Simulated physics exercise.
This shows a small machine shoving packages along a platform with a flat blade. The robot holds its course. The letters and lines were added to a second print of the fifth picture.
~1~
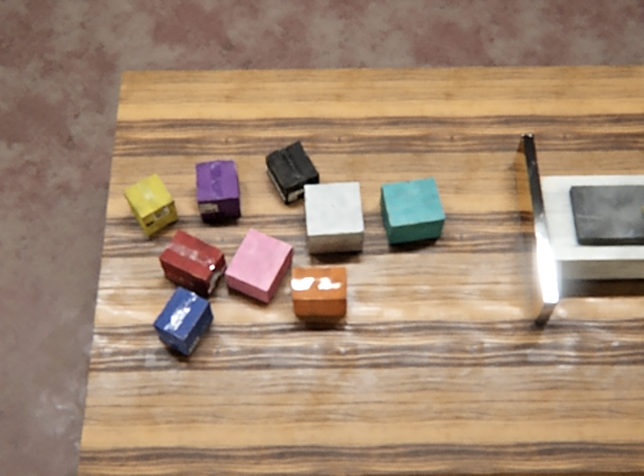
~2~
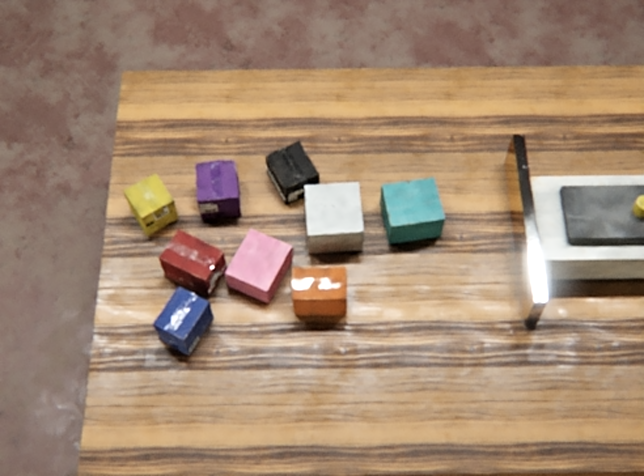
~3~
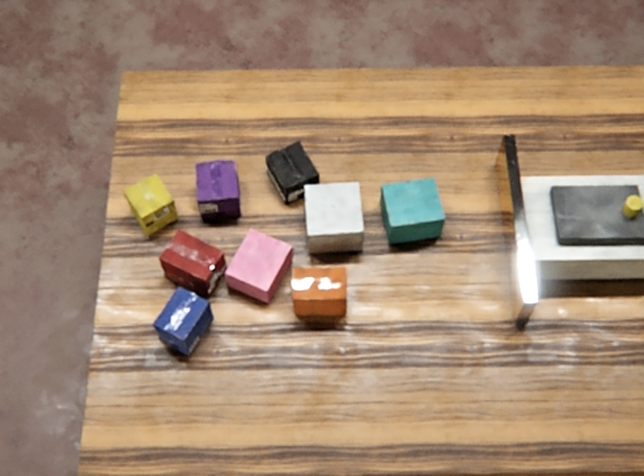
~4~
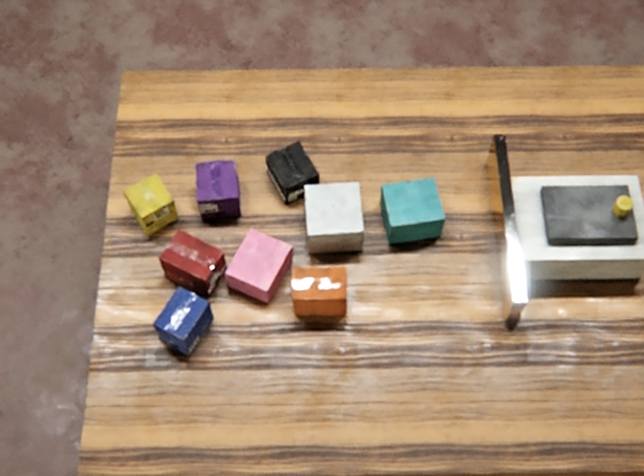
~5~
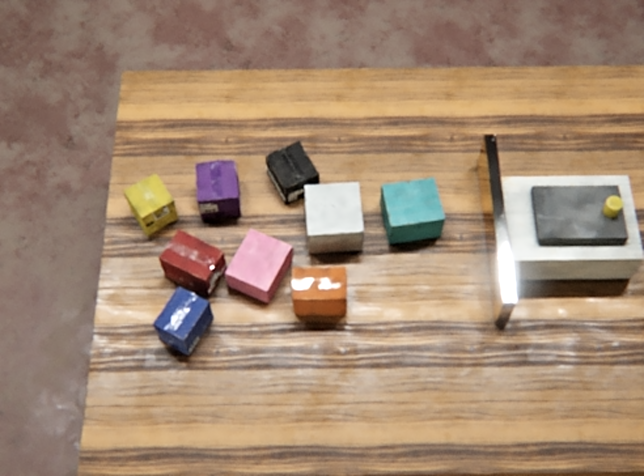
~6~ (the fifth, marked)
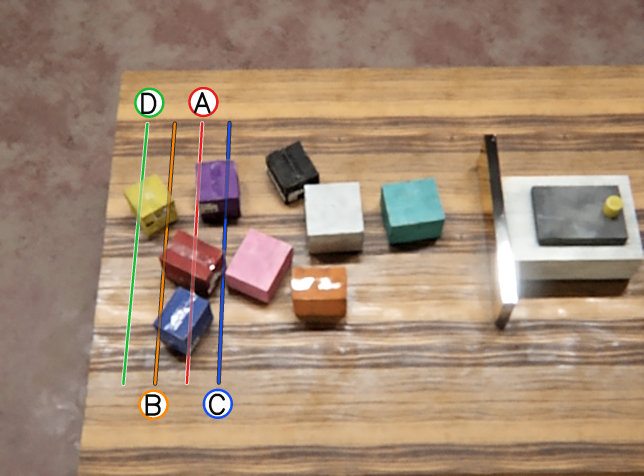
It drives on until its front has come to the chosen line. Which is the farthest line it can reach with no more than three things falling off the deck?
It can go as far as A.
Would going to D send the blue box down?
By then, no.
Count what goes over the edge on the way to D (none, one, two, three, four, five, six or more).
By then, five.
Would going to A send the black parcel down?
By then, no.
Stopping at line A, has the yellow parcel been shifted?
Yes.
On the marked copy, A at (195, 243); B at (166, 244); C at (225, 243); D at (136, 244).
Following A. Soon after the start, robot (463, 215); turquoise crate (354, 211); white crate (301, 218).
Later, robot (353, 216); yellow parcel (143, 205); red parcel (152, 259).
In the end, robot (267, 217); red parcel over the edge; yellow parcel over the edge; two fallen.
As for the rest, B drops five; C is within the limit but short; D drops five.
